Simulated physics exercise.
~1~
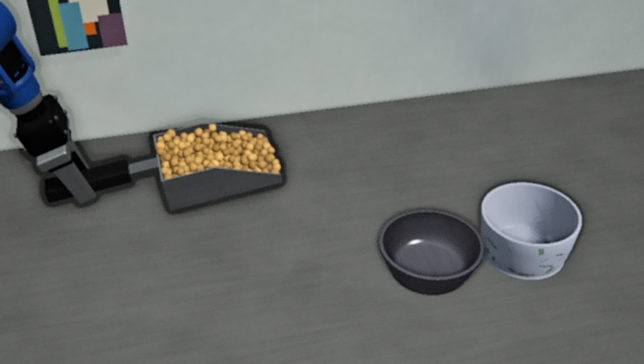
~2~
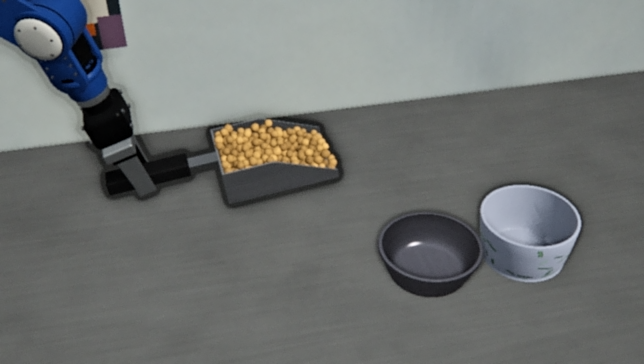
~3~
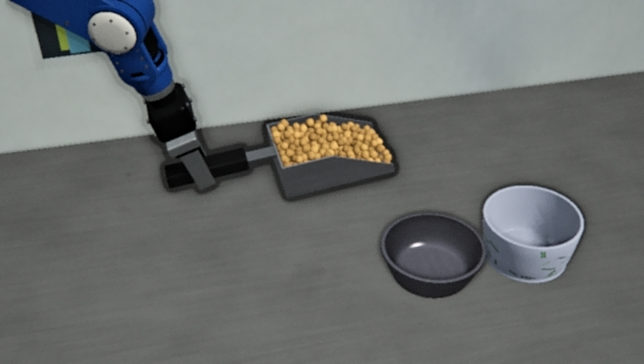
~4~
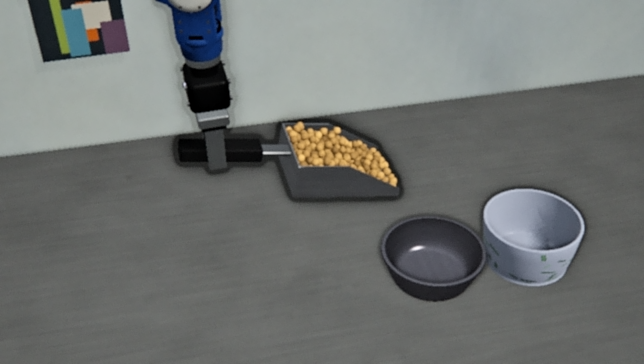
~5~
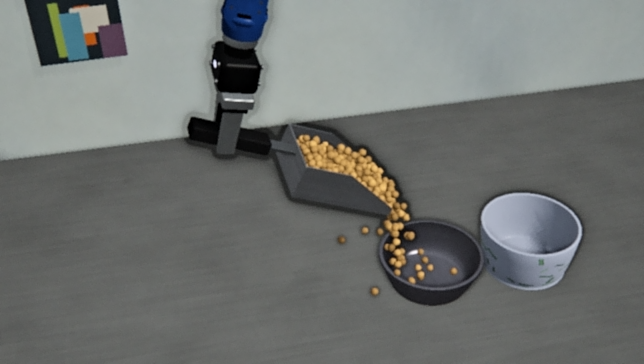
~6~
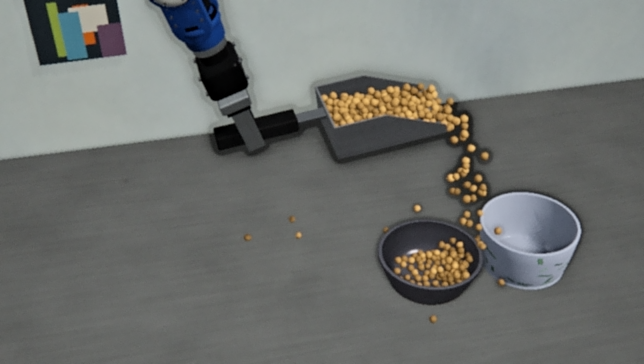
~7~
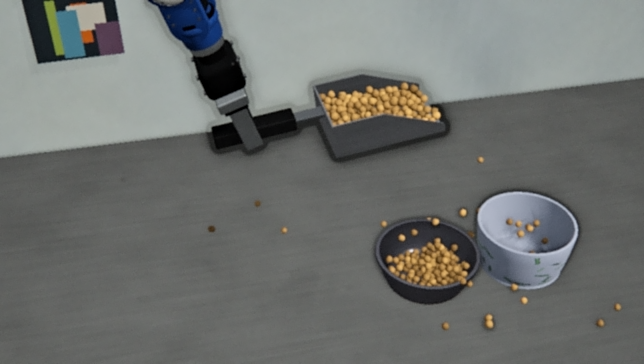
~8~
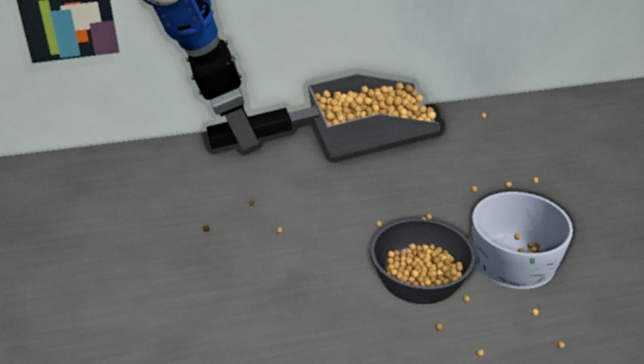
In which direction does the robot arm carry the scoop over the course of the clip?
The robot arm carries the scoop to the right, toward the two bowls.
